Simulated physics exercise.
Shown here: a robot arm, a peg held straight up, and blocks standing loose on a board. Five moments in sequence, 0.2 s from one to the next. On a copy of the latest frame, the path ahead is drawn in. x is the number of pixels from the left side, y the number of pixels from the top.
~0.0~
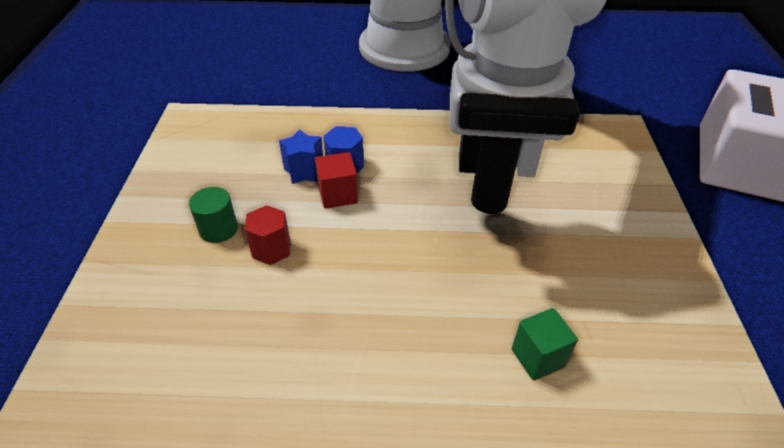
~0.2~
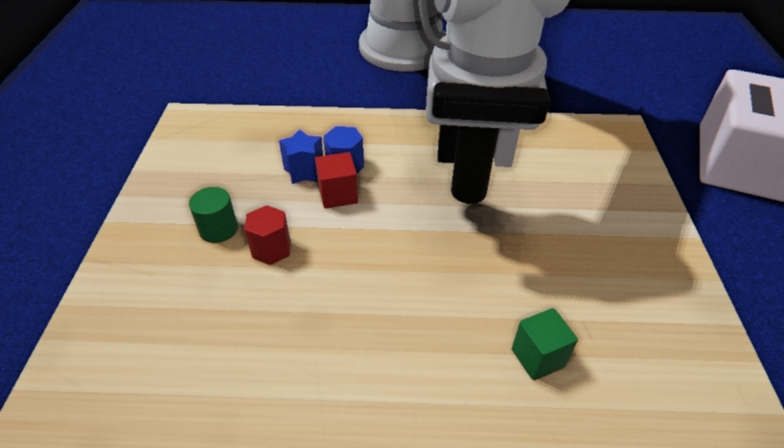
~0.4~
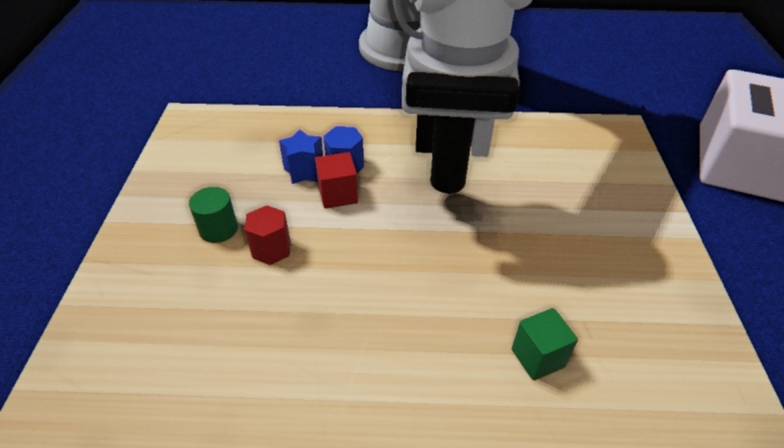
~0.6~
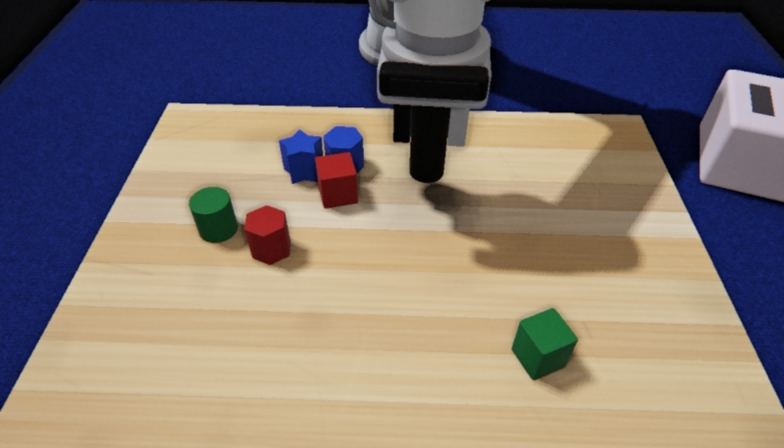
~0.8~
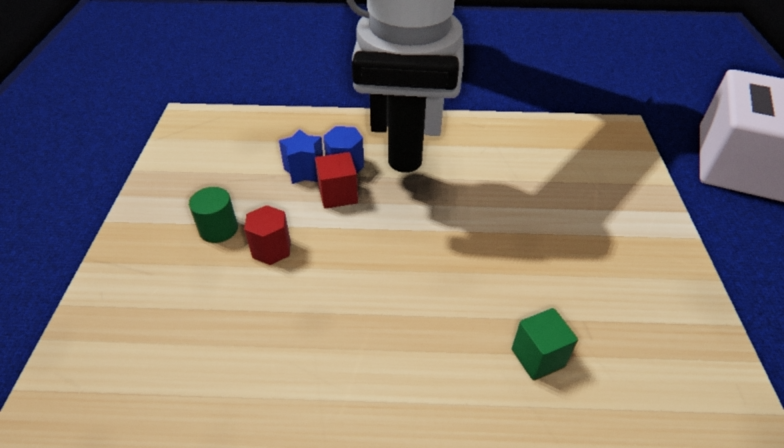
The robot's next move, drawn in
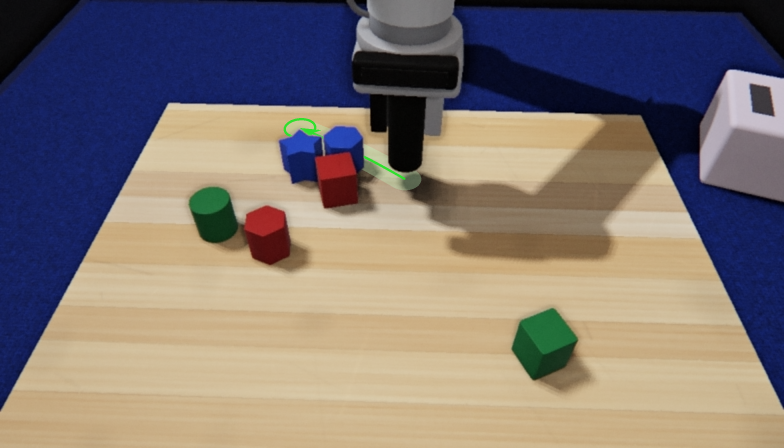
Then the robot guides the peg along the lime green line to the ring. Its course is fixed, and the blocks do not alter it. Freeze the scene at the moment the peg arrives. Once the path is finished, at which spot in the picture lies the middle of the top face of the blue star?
The blue star ends near (279, 145).
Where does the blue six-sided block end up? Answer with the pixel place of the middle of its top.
Its top face will be centred at roughly (284, 120).
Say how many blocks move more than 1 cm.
It shifts two blocks.
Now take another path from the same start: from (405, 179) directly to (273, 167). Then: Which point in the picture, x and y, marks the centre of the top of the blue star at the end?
Final place: (236, 135).
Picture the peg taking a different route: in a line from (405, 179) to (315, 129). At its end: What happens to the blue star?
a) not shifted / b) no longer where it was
Answer: B.
Drawn move, from (405, 179) by way of (369, 159) and (334, 143) to (300, 128).
On the path given first. One third of the way, peg at (368, 143); blue star at (293, 143), turned 15° anticlockwise; blue six-sided block at (331, 132).
Two thirds of the way, peg at (332, 126); blue star at (280, 145), turned 65° anticlockwise; blue six-sided block at (299, 123), turned 45° anticlockwise.
At the end, peg at (298, 112); blue star at (279, 145), turned 70° anticlockwise; red square still; blue six-sided block at (284, 120), turned 90° anticlockwise.
